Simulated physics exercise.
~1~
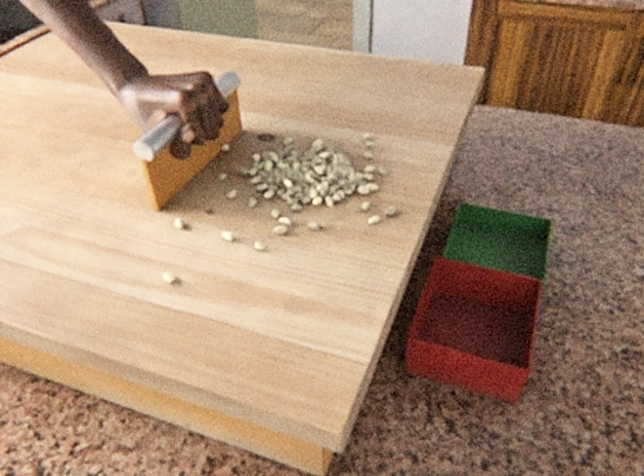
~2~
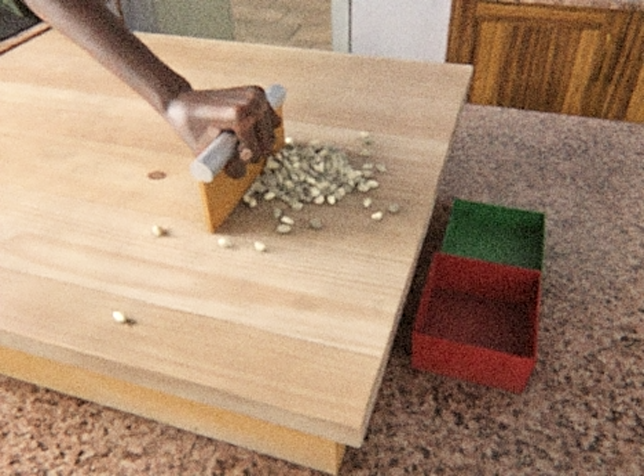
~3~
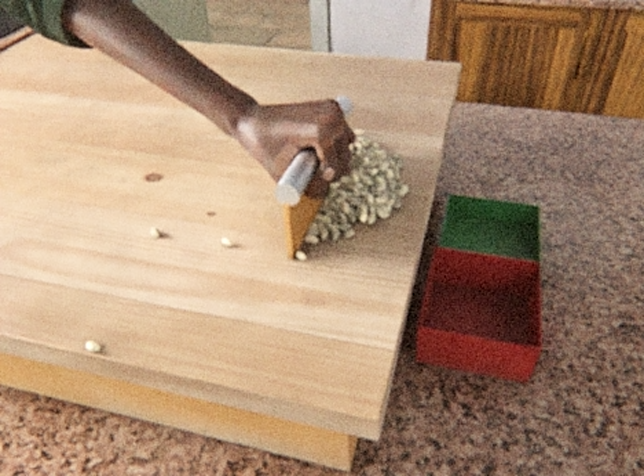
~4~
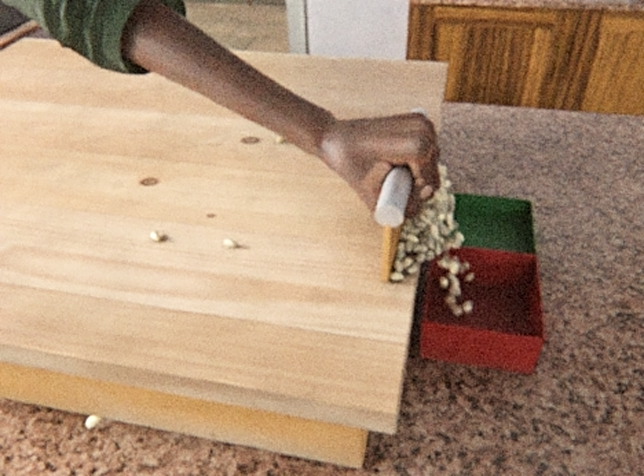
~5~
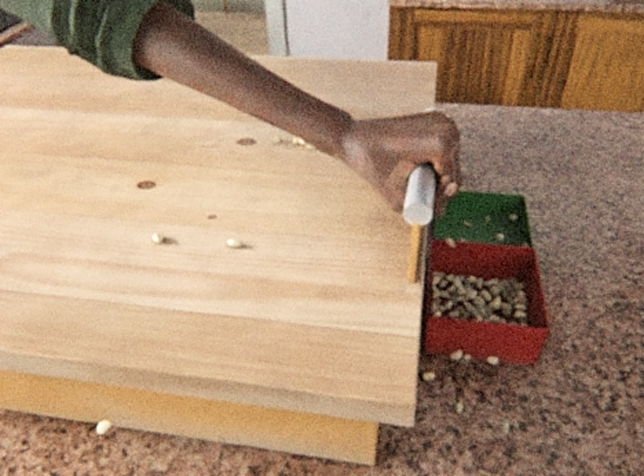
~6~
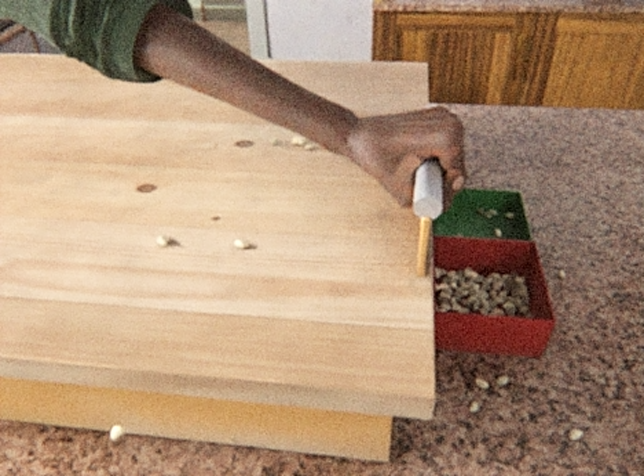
A hand in a dark green sleeve grips the pale rod handle of an orange-yellow scraper on a light wooden board, seen from above on a speckled stone counter. Whitish beans lie scattered before the blade, and a red tin and a green tin sit beyond the board's right edge. The hand pushes the scraper rightward, gathering the beans into a tight heap while a few stray ones stay behind. At the edge the heap spills over and the scraper stops. Most beans end in the red tin, a few in the green one, some on the counter, and several remain on the board.
